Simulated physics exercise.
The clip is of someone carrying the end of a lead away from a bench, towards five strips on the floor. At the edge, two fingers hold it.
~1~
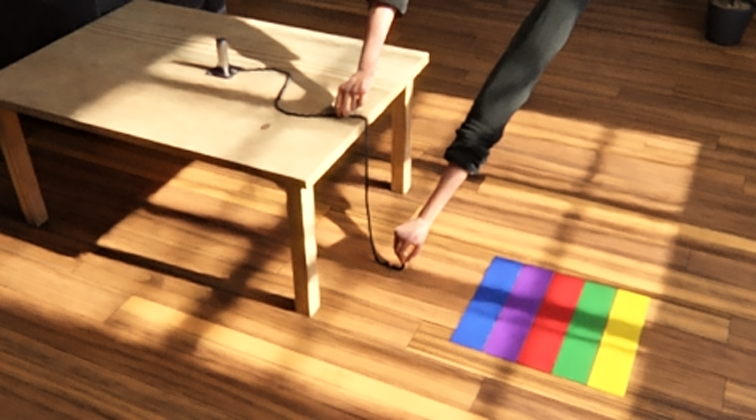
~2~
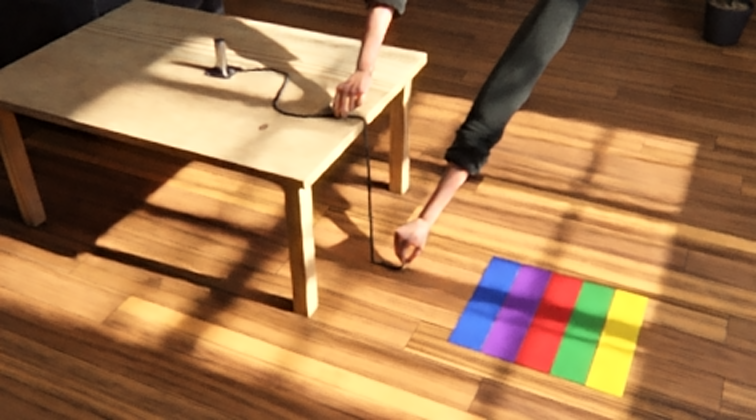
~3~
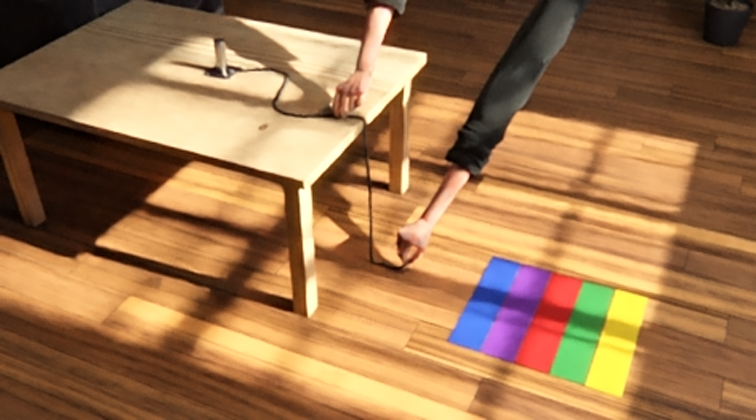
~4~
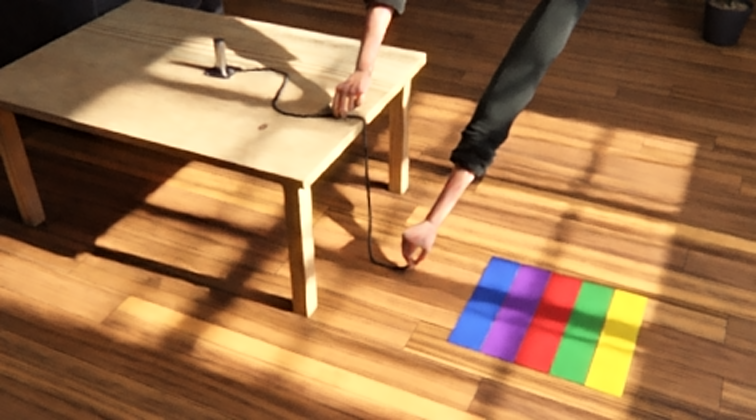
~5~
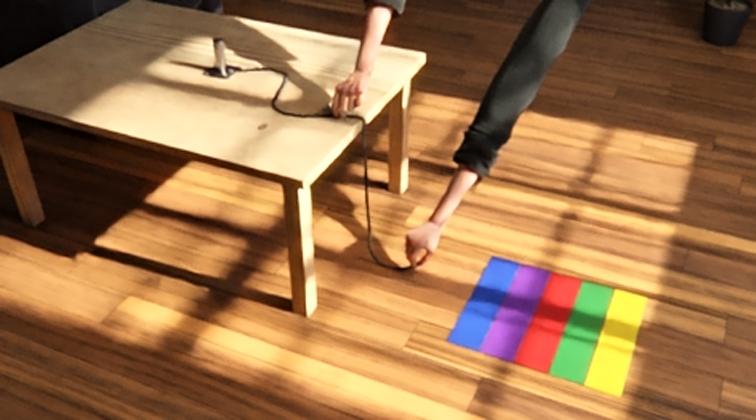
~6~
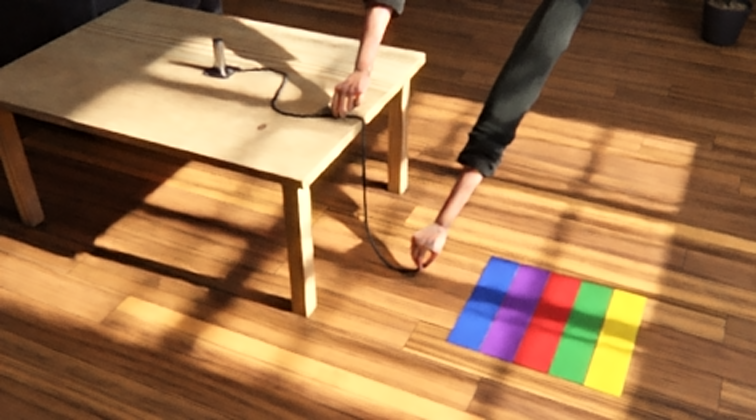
A hand slowly drawing the end of a dark cord slightly rightward near coloured floor strips, another hand holding it at the table edge.
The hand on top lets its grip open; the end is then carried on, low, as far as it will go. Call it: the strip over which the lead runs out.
Green.
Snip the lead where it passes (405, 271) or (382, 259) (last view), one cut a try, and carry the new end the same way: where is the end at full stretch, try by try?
Try 1: (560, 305); try 2: (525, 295).
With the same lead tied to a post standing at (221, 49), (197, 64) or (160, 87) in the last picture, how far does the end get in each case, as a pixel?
Per try, approx.: (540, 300); (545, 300); (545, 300).
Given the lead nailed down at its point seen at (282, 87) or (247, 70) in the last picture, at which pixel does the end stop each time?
In order of the tries, close to (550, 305) and close to (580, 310).
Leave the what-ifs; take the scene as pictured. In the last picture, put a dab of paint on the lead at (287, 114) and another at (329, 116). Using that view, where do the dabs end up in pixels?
The first one ends up at (357, 114) and the second one at (392, 143).
Early on, end near (523, 296); over purple.
Midway, end near (565, 308); over red.
At the end of the slack, end near (589, 315); over green. The green one.
